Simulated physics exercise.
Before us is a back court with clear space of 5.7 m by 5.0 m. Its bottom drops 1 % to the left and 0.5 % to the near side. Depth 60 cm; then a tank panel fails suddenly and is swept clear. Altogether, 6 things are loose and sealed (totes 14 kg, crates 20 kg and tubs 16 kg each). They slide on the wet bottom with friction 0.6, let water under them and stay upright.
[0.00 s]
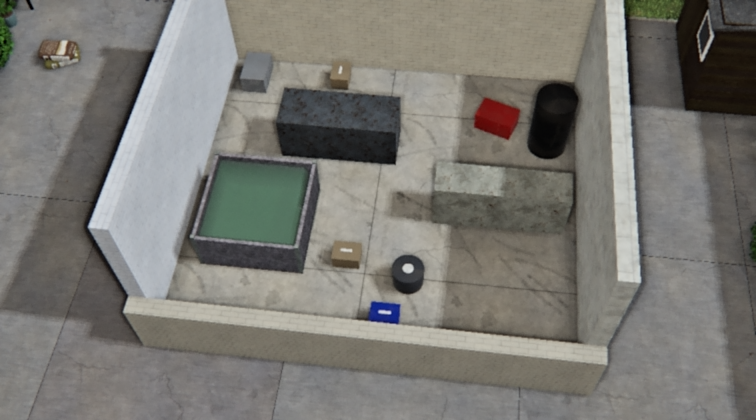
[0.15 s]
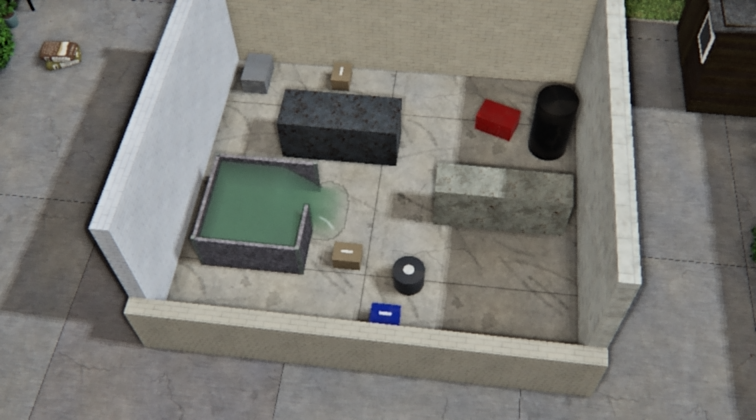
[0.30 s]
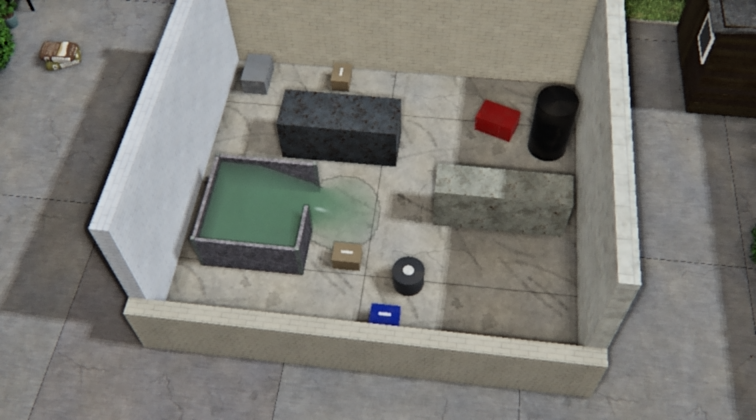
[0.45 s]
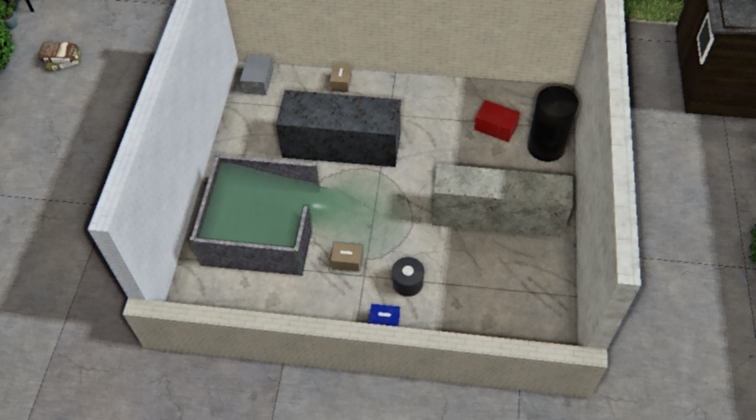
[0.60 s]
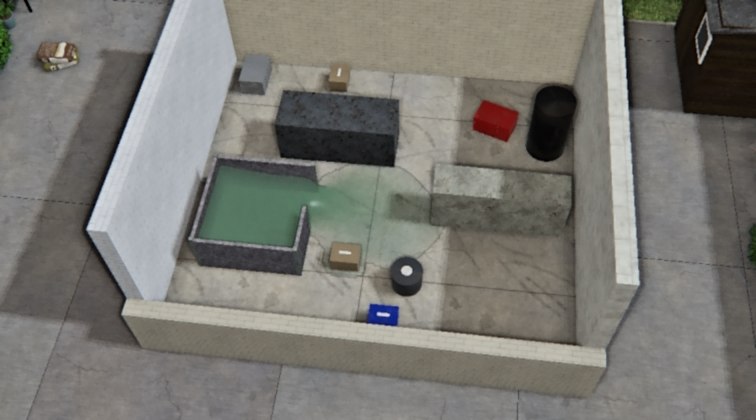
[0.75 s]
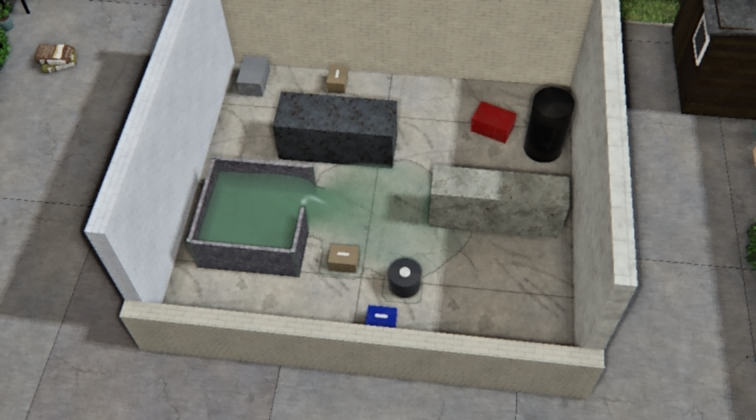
Green water sits level in a square dark-walled tank inside a walled court, then pours out through a gap that opens in its right side. It fans across the floor in a widening, thinning sheet, reaching the pale stone block and the dark block, while the scattered boxes and containers stay put.
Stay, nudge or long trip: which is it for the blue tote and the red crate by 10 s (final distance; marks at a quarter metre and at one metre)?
Blue tote hardly budges; red crate covers a modest distance.
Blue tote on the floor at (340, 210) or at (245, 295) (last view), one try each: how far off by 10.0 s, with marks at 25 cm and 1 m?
Well, it gets swept off on the first try and scarcely moves on the second.
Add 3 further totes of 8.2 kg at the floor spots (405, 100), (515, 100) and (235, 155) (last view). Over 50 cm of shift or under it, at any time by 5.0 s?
First within, then within, then within.
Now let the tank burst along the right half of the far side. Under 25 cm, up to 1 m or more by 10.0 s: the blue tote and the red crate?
First the blue tote: It holds steady; as for the red crate, it holds steady.
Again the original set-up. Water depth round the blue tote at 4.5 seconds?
6 cm, roughly.
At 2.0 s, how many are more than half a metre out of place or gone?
Result: 0.
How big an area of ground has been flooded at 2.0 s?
Around 13 m2 of it.
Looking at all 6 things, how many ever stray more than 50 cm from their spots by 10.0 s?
Count: 1.
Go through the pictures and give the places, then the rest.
In the first frame, the blue tote at (385, 312) rests on the ground; the red crate at (498, 112) rests on the ground; 2.0 m2 under water; 0 of 6 have shifted.
In the second frame, the blue tote at (385, 314) rests on the ground; the red crate at (499, 114), on the bottom; water covers 2.4 m2; 0 of 6 have shifted.
In the third frame, the blue tote at (385, 314), on the bottom; the red crate at (499, 114), on the bottom; 3.0 m2 under water; 0 of 6 have shifted.
In the fourth frame, the blue tote at (385, 315) rests on the ground; the red crate at (498, 115) rests on the ground; 3.8 m2 under water; 0 of 6 have shifted.
In the fifth frame, the blue tote at (383, 315) rests on the ground; the red crate at (497, 115), on the bottom; water covers 4.6 m2; 0 of 6 have shifted.
In the sixth frame, the blue tote at (382, 316) rests on the ground; the red crate at (494, 116), on the bottom; water covers 5.3 m2; 0 of 6 have shifted.
After 2.0 s the blue tote is near (382, 316), 0.0 m from its start, aground; the red crate is near (496, 109), 0.2 m from its start, aground; 0 afloat.
After 4.5 s the blue tote is near (382, 316), 0.0 m from its start, aground; the red crate is near (497, 90), 0.5 m from its start, aground; 0 afloat.
After 7.0 s the blue tote is near (382, 316), 0.0 m from its start, aground; the red crate is near (497, 90), 0.5 m from its start, aground; 0 afloat.
After 10.0 s the blue tote is near (382, 316), 0.0 m from its start, aground; the red crate is near (497, 90), 0.5 m from its start, aground; 0 afloat.
